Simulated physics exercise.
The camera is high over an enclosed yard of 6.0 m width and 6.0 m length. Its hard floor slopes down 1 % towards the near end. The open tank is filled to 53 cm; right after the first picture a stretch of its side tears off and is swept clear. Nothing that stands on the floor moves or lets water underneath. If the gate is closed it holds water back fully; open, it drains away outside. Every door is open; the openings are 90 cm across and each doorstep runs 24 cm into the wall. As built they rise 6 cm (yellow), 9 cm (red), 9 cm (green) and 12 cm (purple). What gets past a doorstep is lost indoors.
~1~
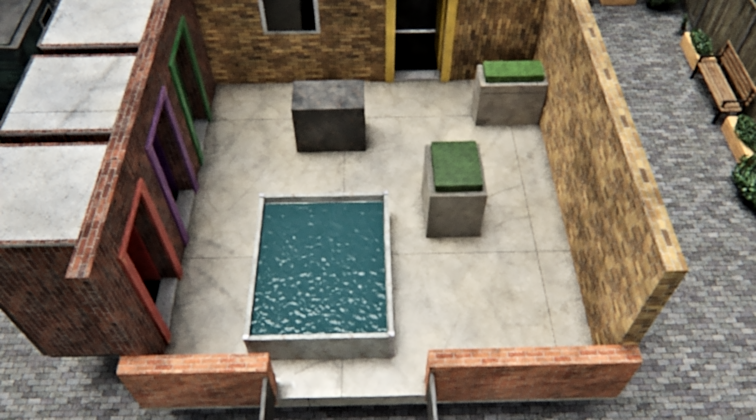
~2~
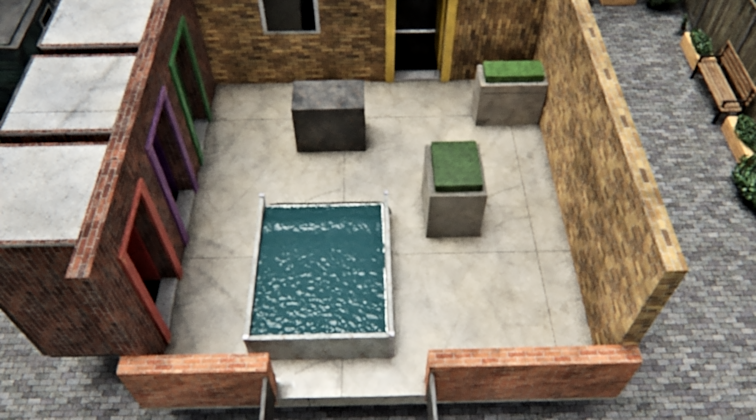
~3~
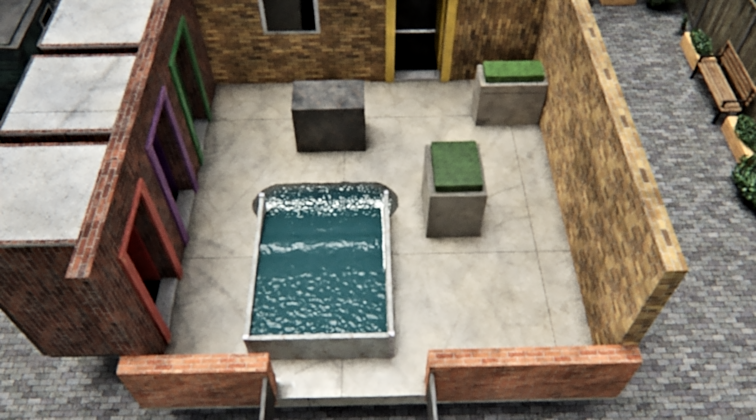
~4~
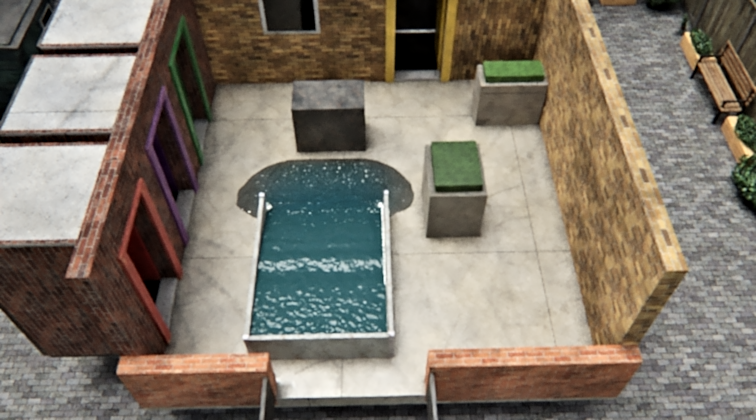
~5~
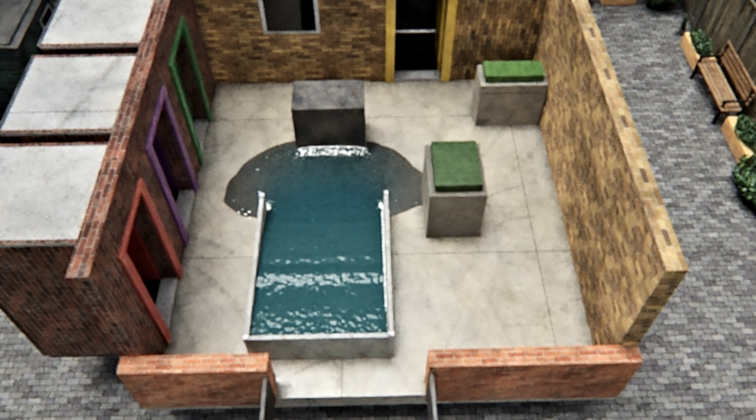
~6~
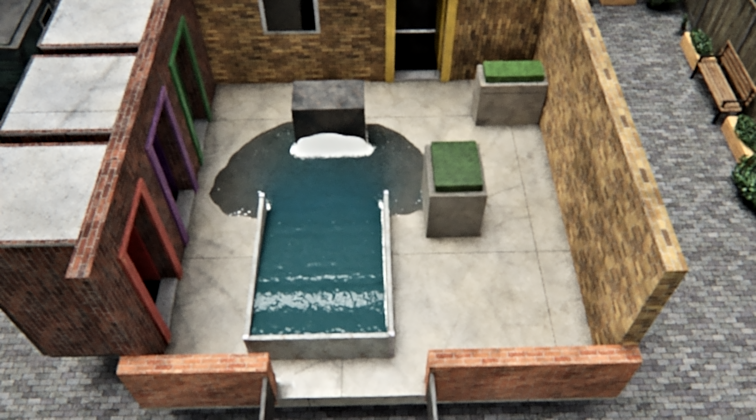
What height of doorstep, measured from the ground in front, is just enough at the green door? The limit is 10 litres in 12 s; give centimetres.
At least 21 cm or so.
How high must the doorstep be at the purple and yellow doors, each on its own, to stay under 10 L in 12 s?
Roughly 6.5 cm at purple and 11.0 cm at yellow.
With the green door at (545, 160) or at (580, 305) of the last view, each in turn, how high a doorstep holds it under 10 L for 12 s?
About 14.5 and 7.5 cm.
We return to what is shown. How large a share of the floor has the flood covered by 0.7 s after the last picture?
Near 30 per cent is wet.
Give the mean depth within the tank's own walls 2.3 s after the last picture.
About 17 cm.
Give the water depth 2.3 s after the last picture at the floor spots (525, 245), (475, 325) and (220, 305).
About 0, 0 and 0 cm.
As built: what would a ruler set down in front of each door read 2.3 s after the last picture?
Depths in cm: Yellow 11, red 0, green 21, purple 5.
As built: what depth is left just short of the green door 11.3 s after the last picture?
Some 5.0 cm.
Then, 0.7 s after the last picture water covers 30 % of the floor, deepest (36 cm) near (327, 161); 4 cm at the green door, 0 litres in over its 9 cm doorstep.
Then, 2.3 s after the last picture water covers 50 % of the floor, deepest (26 cm) near (210, 119); 21 cm at the green door, 66 litres in over its 9 cm doorstep.
Then, 11.3 s after the last picture water covers 100 % of the floor, deepest (12 cm) near (578, 293); 5 cm at the green door, 141 litres in over its 9 cm doorstep.
At the green door as built, the water peaked near 23 cm, 1.7 s after the last picture.
With a doorstep of 19 cm, 19 litres would have come in within the 12 s; with 25.5 cm, 1 litre. So under 10 litres takes about 21 cm.
